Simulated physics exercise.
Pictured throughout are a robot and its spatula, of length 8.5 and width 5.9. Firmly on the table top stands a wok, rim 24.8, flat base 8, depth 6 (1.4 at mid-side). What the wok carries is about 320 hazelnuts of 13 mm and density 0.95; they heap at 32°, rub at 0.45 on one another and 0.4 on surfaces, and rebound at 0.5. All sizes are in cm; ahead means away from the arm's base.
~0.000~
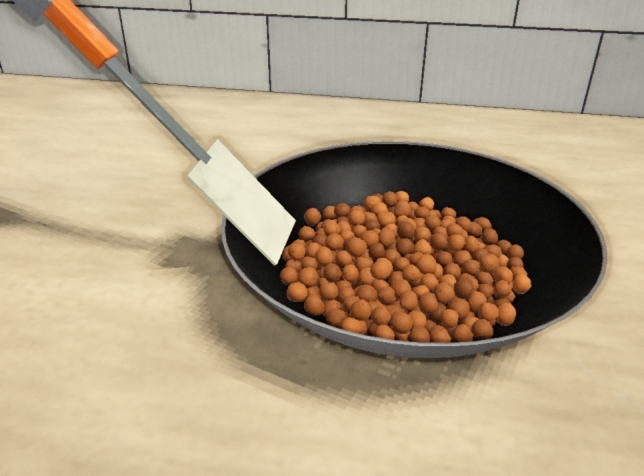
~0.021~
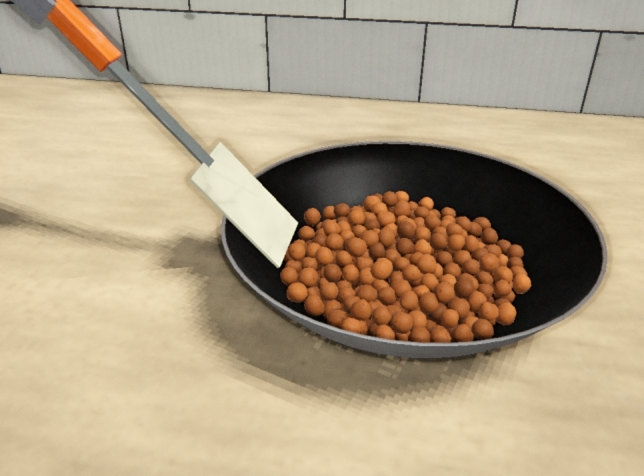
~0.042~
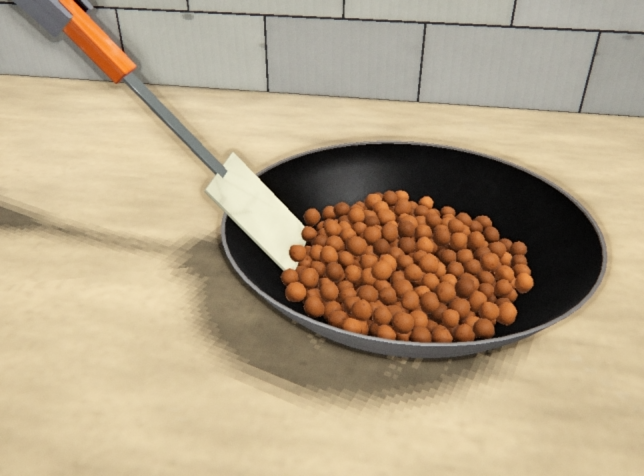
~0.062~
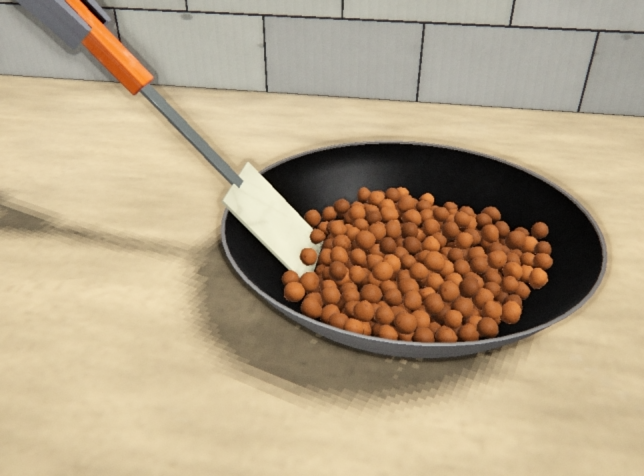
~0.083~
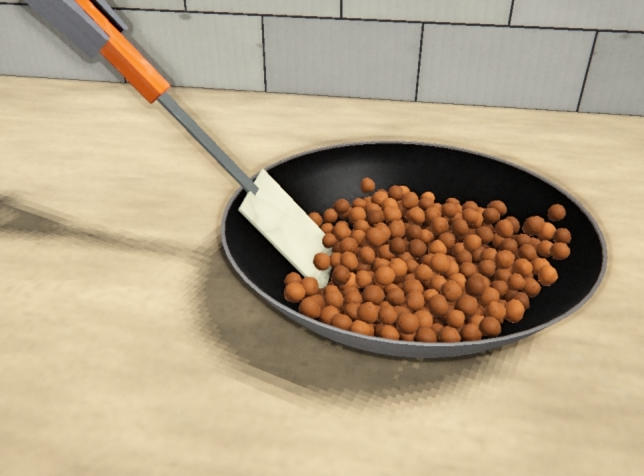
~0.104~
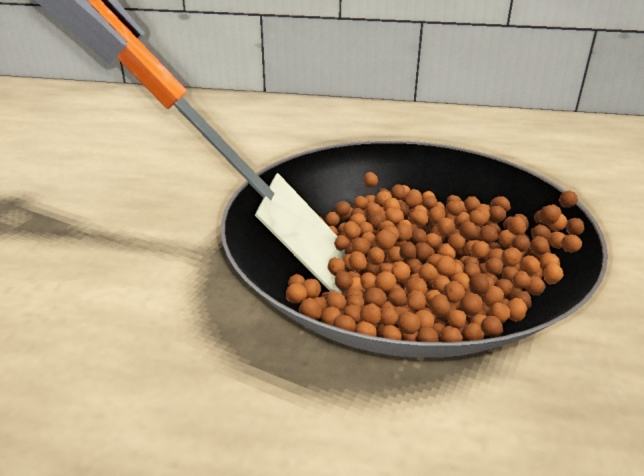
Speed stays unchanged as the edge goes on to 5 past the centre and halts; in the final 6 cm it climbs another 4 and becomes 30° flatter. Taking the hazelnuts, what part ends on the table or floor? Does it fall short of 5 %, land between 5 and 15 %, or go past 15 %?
It falls short of 5 %.
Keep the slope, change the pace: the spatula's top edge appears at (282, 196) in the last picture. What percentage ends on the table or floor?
Roughly 5 per cent.
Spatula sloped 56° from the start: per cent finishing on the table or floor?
Around 0 in a hundred.
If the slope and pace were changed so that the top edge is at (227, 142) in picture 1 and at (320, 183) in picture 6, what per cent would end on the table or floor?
Around 5 per cent finishes there.
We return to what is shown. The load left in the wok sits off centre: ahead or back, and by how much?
Ahead of centre, roughly 3.5 centimetres.
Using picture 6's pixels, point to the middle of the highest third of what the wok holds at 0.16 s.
I'd put it close to (480, 248) in the last picture.
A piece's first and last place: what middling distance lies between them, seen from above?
I'd guess close to 3 centimetres.
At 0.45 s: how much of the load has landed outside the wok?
I'd put it at around 0 per cent.
By 0.16 s, sloping 46°, highest piece 7 above the table; 323 in the wok, 1 on the blade or in flight.
By 0.22 s, sloping 31°, highest piece 7 above the table; 322 in the wok, 2 on the blade or in flight.
By 0.45 s, sloping 18°, highest piece 7 above the table; 322 in the wok, 2 on the table or floor.
By 1.50 s, sloping 18°, highest piece 7 above the table; 322 in the wok, 2 on the table or floor.
Final count, 322 in the wok, 2 on the table or floor. That is 1 % on the table or floor.
